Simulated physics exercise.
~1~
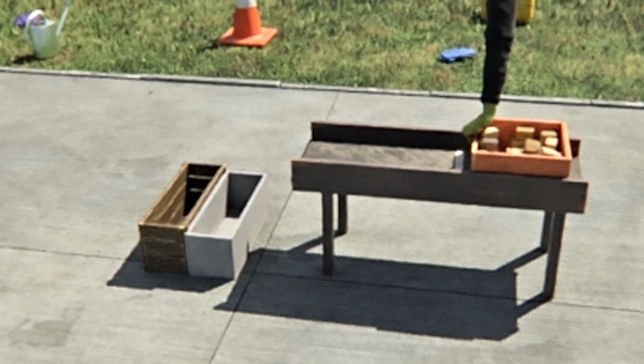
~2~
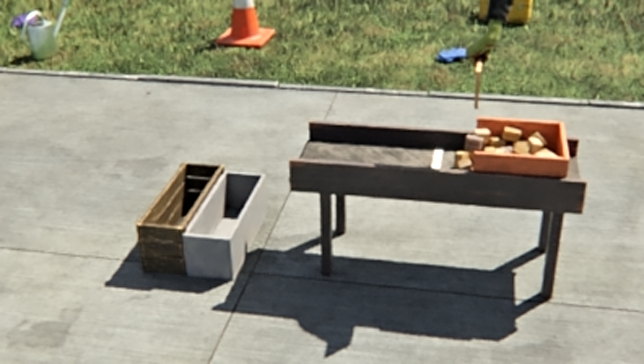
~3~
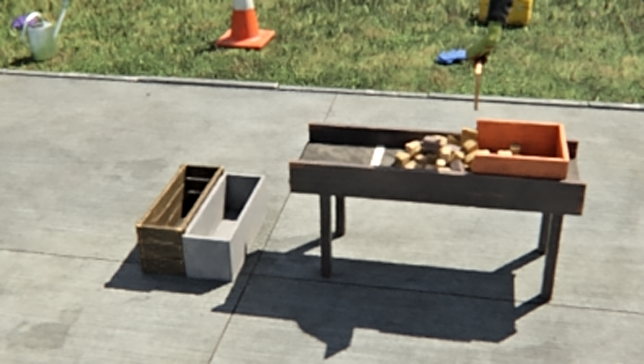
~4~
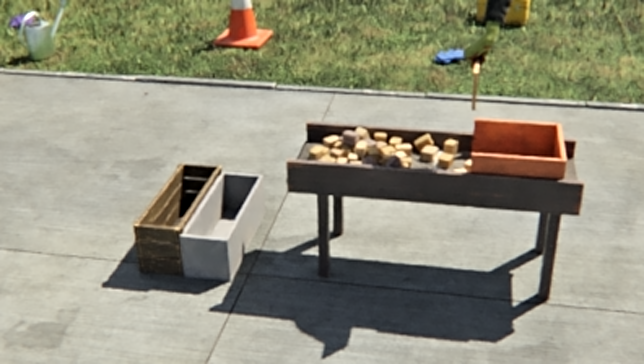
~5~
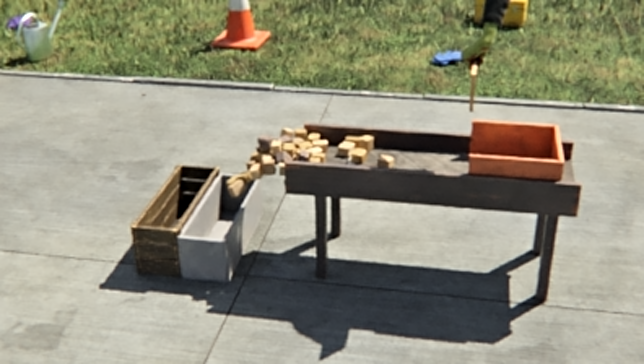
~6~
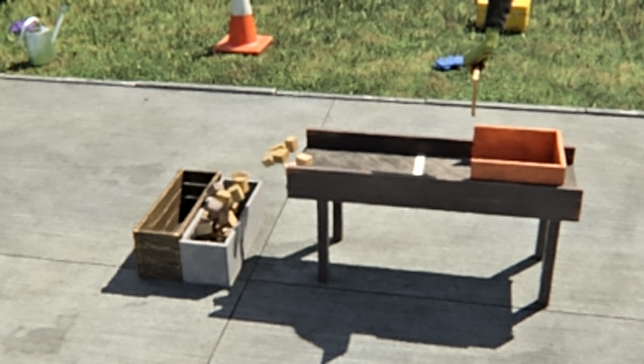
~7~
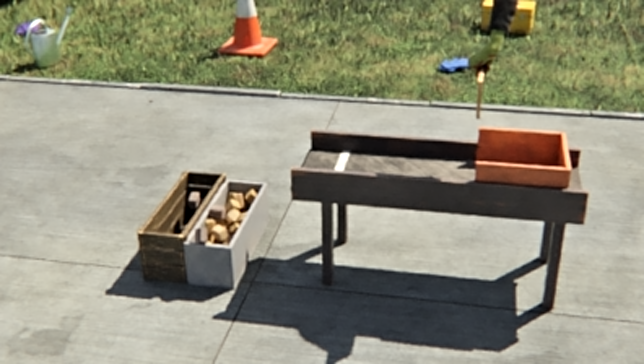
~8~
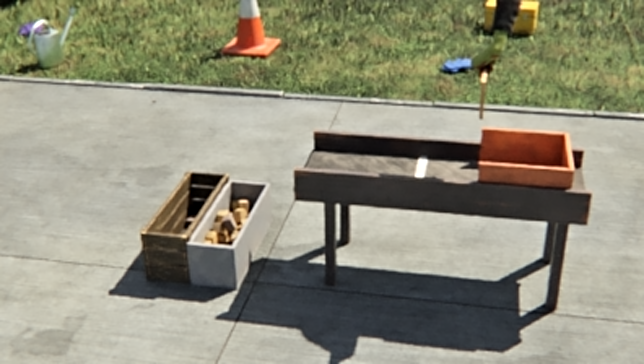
Hand lifting a gate at an orange pen, wooden blocks riding a belt left and dropping off its end into a grey bin.
